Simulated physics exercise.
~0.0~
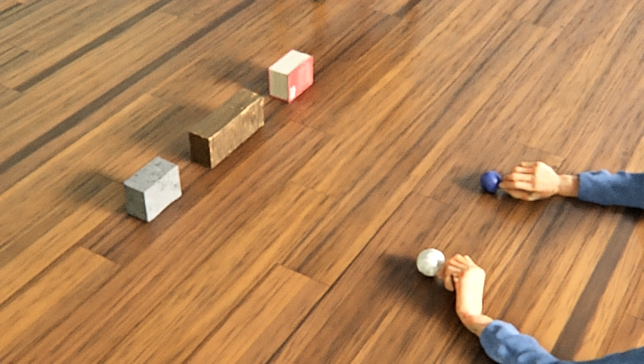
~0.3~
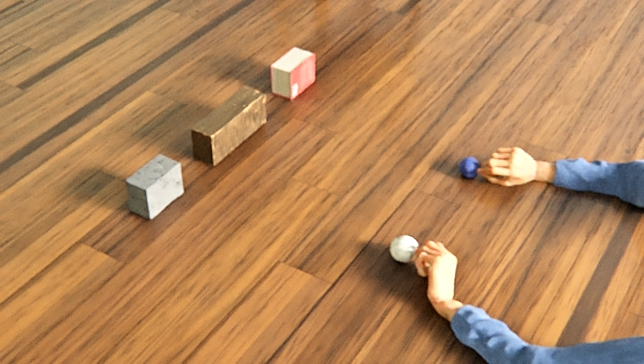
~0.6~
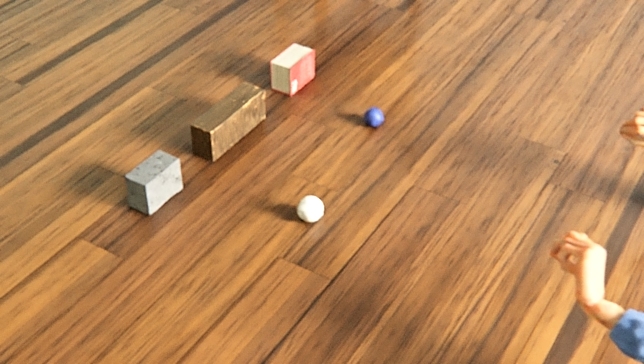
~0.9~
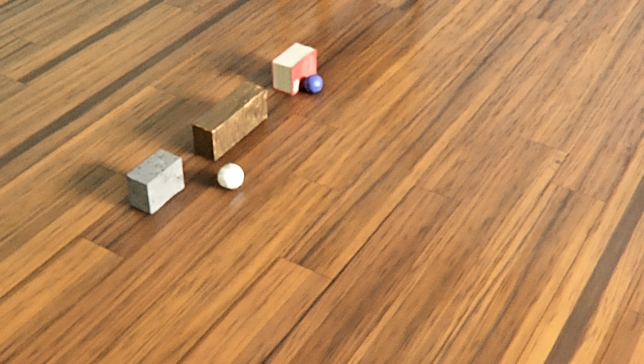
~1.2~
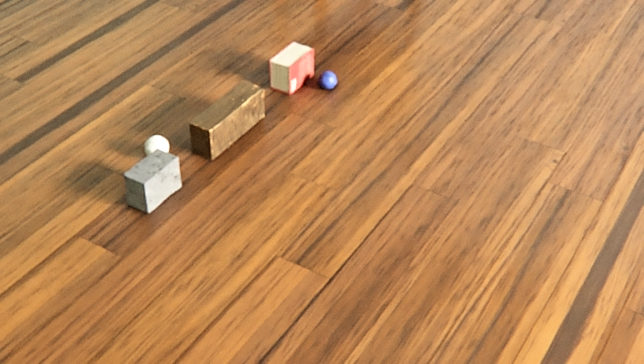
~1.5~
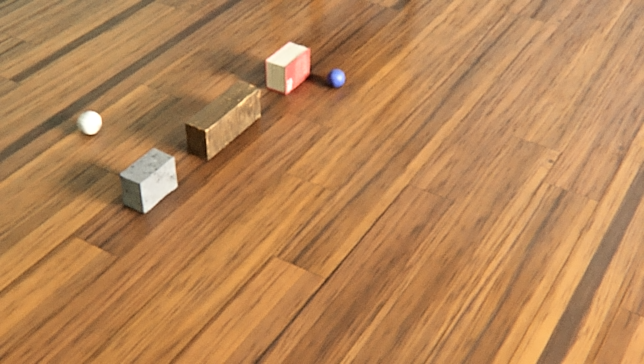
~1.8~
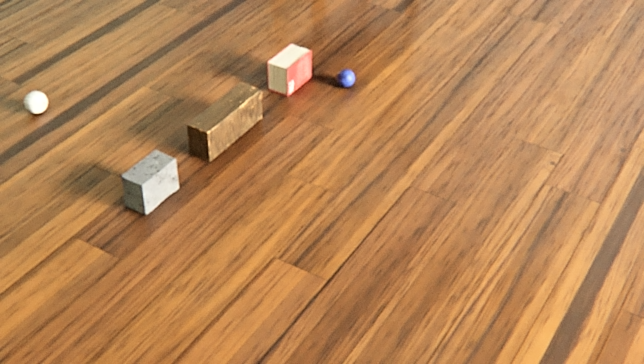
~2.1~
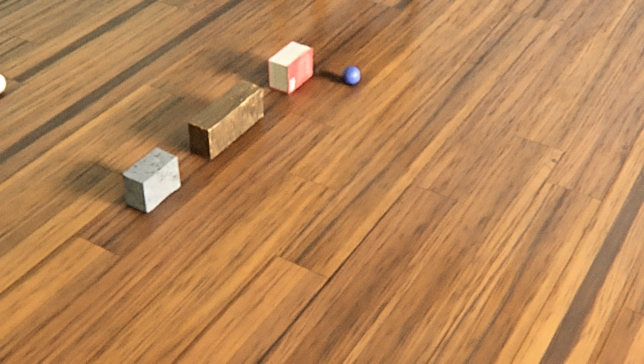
The clip opens on a wooden floor where a grey brick, a black block and a red-and-white book-like block stand in a spaced diagonal row, while two hands at the right hold a small white ball and a small blue ball. The hands move left and let go, then draw back out of view. Both balls roll left and upward toward the row. The blue ball meets the red block and bounces off, while the white ball slips through the gap between the grey and dark blocks. The white ball keeps rolling to the left edge, as the blue one drifts slowly right, still in front of the row.
